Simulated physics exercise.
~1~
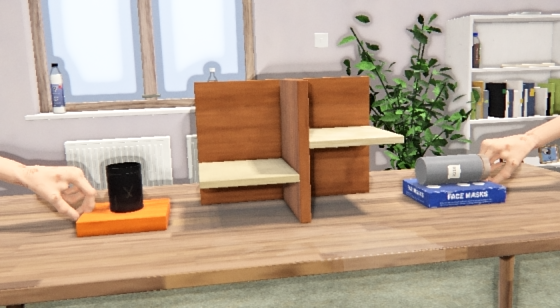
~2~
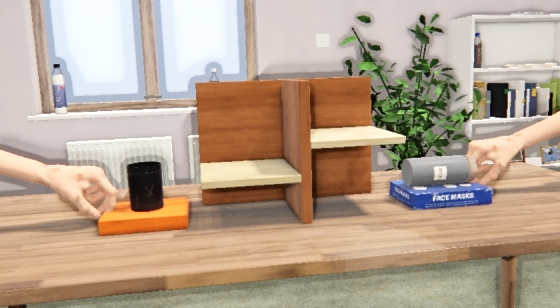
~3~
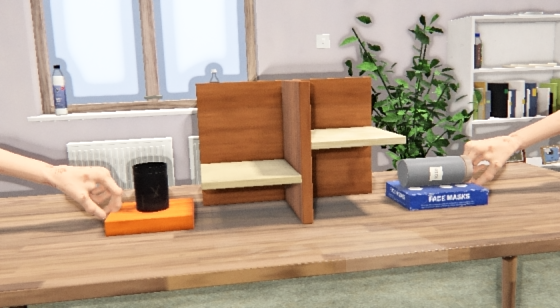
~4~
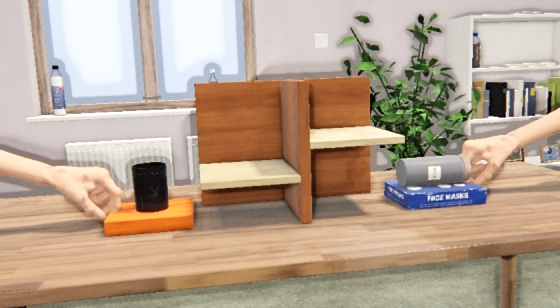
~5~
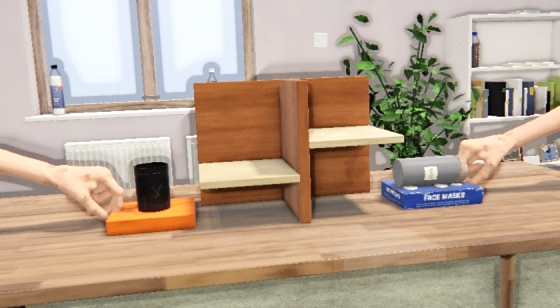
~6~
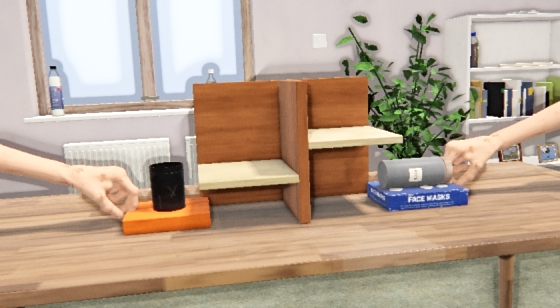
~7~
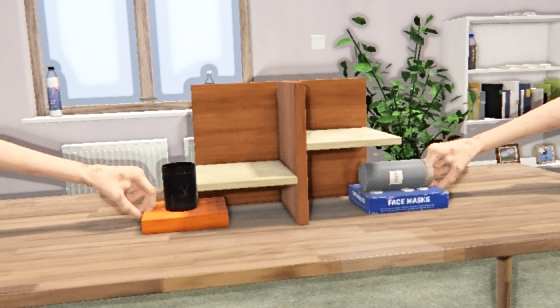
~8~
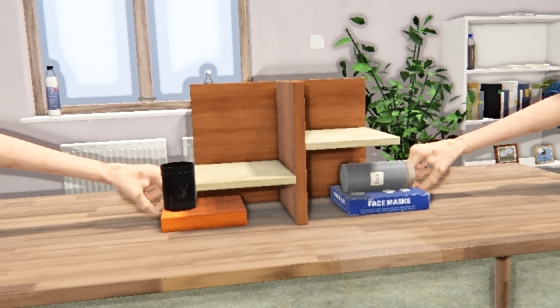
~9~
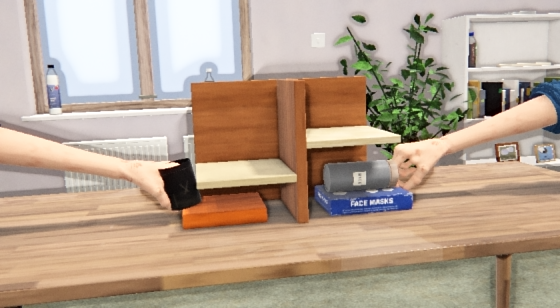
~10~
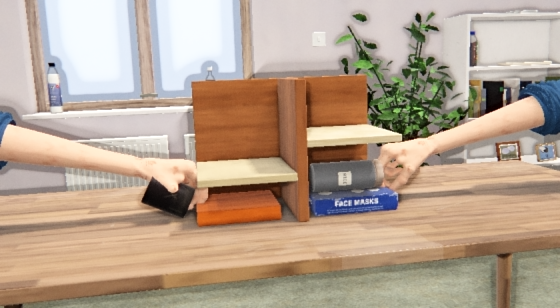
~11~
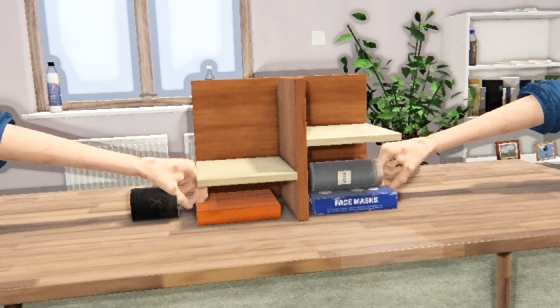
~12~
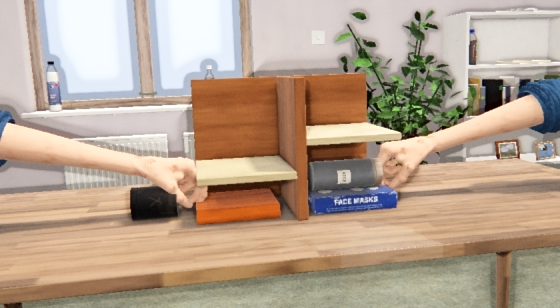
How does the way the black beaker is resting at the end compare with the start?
At the start the black beaker stands upright on the orange board, but by the end it is lying on its side on the table.
